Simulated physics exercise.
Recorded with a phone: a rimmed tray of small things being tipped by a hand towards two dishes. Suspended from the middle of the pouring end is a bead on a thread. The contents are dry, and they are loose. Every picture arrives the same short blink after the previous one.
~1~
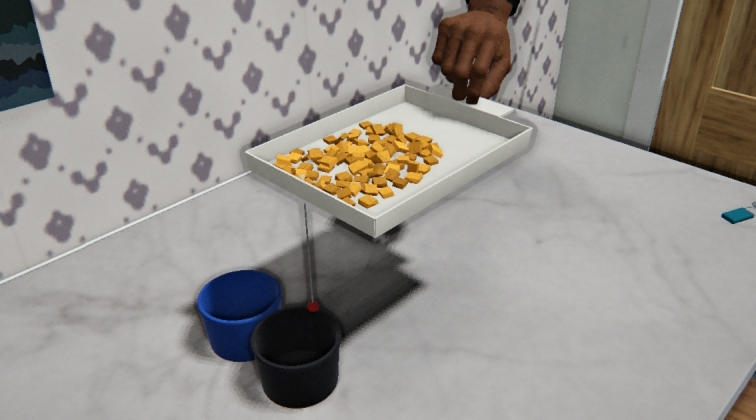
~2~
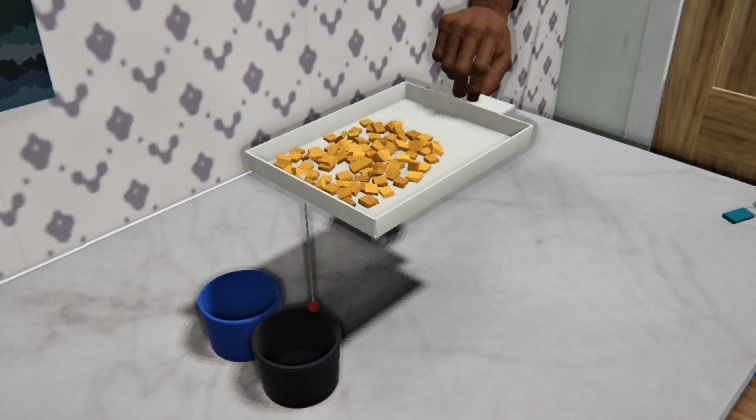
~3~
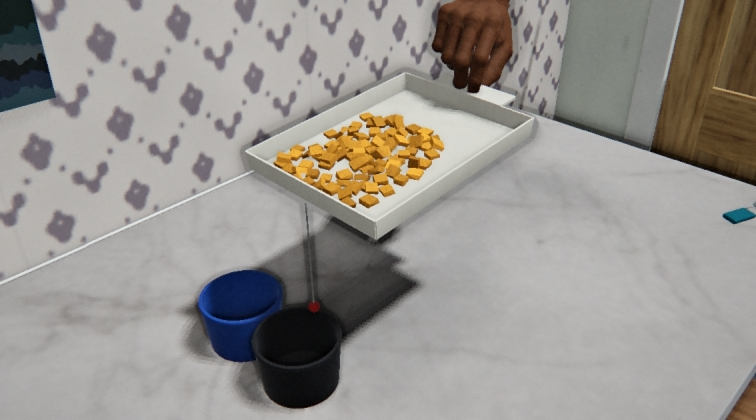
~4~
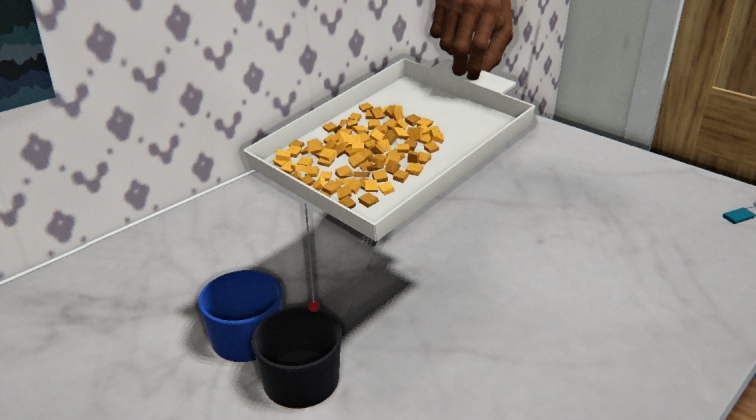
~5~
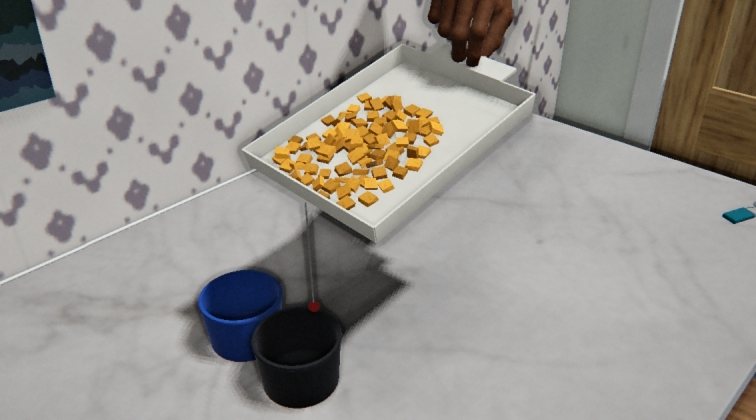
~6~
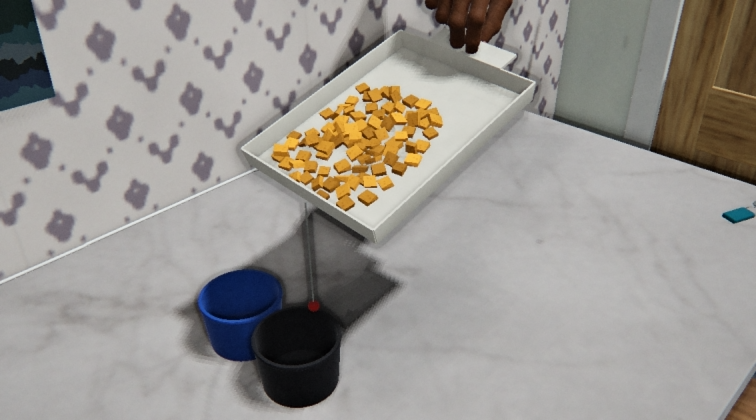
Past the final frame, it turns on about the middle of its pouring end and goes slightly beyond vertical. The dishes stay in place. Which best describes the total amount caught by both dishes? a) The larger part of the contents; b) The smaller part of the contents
(b) The smaller part of the contents.
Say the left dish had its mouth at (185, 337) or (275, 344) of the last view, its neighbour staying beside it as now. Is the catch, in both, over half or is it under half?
Result, first setup: A minority share; second setup: A majority share.
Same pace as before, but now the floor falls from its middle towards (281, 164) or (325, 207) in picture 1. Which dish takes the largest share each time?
Leftward dish on the first try, Rightward dish on the second.
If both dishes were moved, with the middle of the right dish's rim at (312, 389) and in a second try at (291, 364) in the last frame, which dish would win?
Well, the right-side one at the first spot and the right-side one at the second.
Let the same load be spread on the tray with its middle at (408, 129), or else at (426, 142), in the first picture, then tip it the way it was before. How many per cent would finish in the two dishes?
Close to 20 %, followed by close to 20 %.
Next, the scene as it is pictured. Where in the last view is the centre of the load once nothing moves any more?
I'd say the middle ends up at about (326, 414).
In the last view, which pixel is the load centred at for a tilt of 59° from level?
The centre of the load shows up near (331, 173) in the last view.
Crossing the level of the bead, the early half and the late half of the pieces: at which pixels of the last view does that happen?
Points: About (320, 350), then about (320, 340).
Soon after the last picture, tray tipped steeply; all on the tray.
A little later, tray tipped right over; most on the tray; a small part in the right dish; a small part outside both; a stray few in the air.
Later still, tray tipped past a quarter turn; about a quarter in the right dish; most outside both.
At rest, tray tipped past a quarter turn; about a quarter in the right dish; none in the left dish; most outside both.
